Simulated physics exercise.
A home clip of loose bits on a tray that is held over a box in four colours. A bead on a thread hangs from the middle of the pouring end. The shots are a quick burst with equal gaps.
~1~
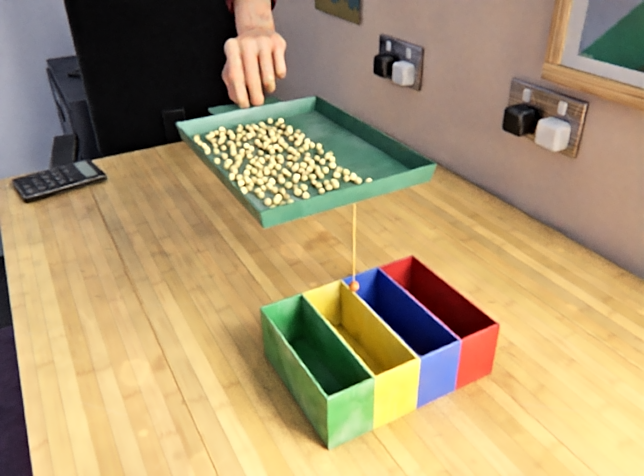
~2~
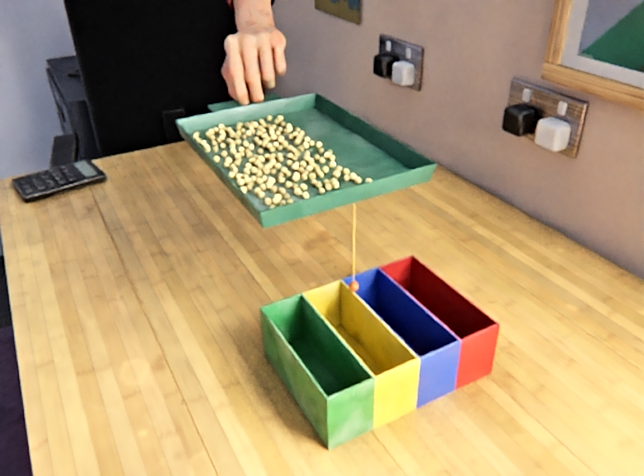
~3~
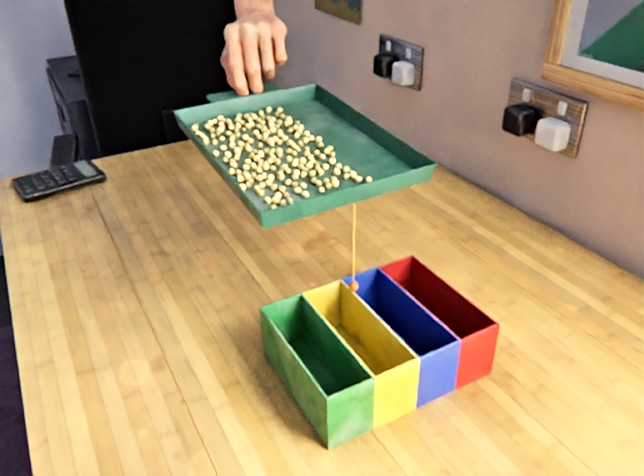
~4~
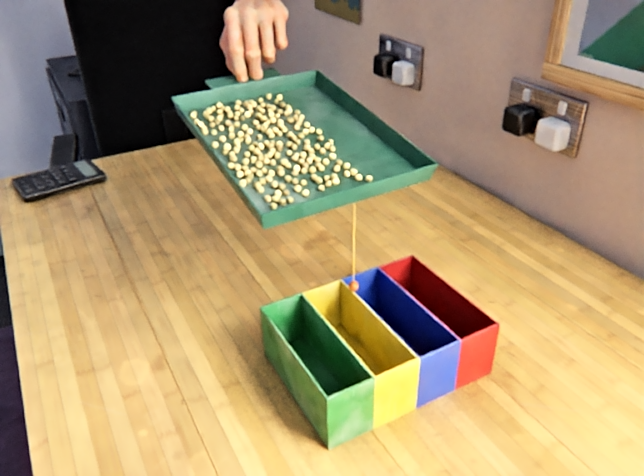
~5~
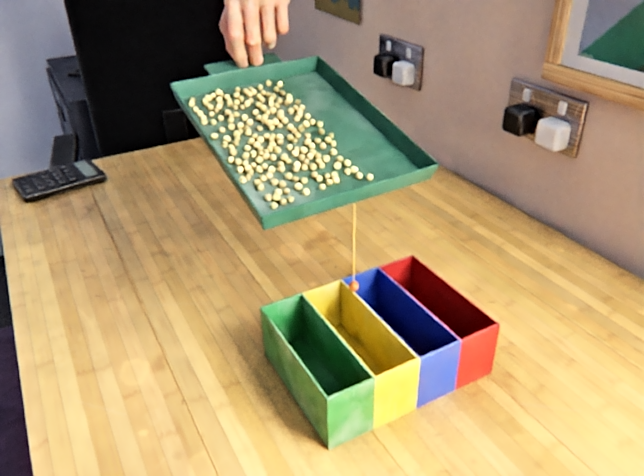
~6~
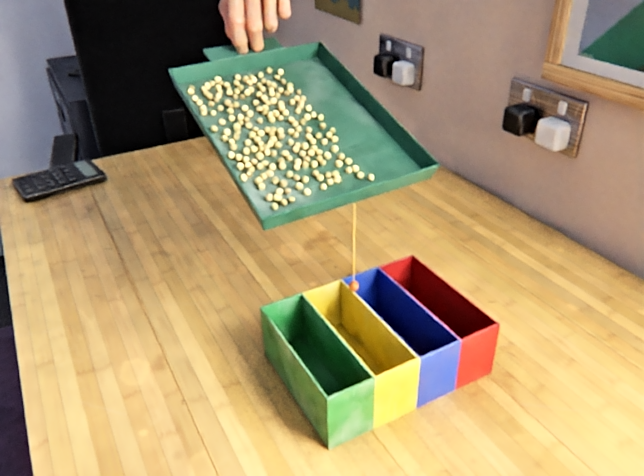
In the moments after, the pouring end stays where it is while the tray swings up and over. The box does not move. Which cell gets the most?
The green cell gets the most.
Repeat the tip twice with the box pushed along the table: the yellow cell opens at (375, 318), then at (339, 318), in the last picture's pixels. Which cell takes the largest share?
In turn: The green one; the green cell.
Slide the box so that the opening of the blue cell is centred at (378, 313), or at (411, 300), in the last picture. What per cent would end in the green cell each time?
In turn 40 and 40 in a hundred.
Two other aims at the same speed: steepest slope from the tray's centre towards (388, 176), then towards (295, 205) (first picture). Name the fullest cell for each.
One: The cell in red. Two: That green cell.
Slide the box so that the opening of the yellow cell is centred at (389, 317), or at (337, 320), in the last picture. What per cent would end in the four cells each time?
About 50 and 100 per cent.
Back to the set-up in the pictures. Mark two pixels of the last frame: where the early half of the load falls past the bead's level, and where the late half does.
First near (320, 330), later near (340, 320).
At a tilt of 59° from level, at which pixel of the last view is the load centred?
Roughly at (311, 200).
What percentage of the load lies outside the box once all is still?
Close to 20 per cent.
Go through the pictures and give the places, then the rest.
In the first frame, corners of the pouring end at (262, 209) and (431, 163), level; middle of the load at (267, 158), soya beans; bead on its thread at (354, 286); green cell at (351, 409); yellow cell at (396, 389); blue cell at (438, 370); red cell at (477, 352).
In the second frame, corners of the pouring end at (262, 209) and (431, 163), level; middle of the load at (267, 156).
In the third frame, corners of the pouring end at (263, 210) and (432, 163), tipped barely, level across its low end; middle of the load at (267, 151).
In the fourth frame, corners of the pouring end at (263, 211) and (432, 163), tipped a little, level across its low end; middle of the load at (267, 144).
In the fifth frame, corners of the pouring end at (264, 213) and (434, 163), tipped a little, level across its low end; middle of the load at (267, 136).
In the sixth frame, corners of the pouring end at (265, 215) and (434, 163), tipped clearly, level across its low end; middle of the load at (267, 130); green cell at (351, 409); yellow cell at (396, 389); blue cell at (438, 370); red cell at (477, 352).
Soon after the last picture, tray tipped steeply; nearly all on the tray; a stray few in the green cell; a small part falling or outside the box.
A little later, tray tipped right over; nearly all on the tray; a stray few in the green cell; a stray few in the yellow cell; a stray few in the blue cell; a small part falling or outside the box.
Later still, tray tipped past a quarter turn; about half in the green cell; about a quarter in the yellow cell; a small part in the blue cell; a stray few in the red cell; about a quarter falling or outside the box.
At rest, tray tipped past a quarter turn; about half in the green cell; about a quarter in the yellow cell; a small part in the blue cell; a stray few in the red cell; about a quarter outside the box.
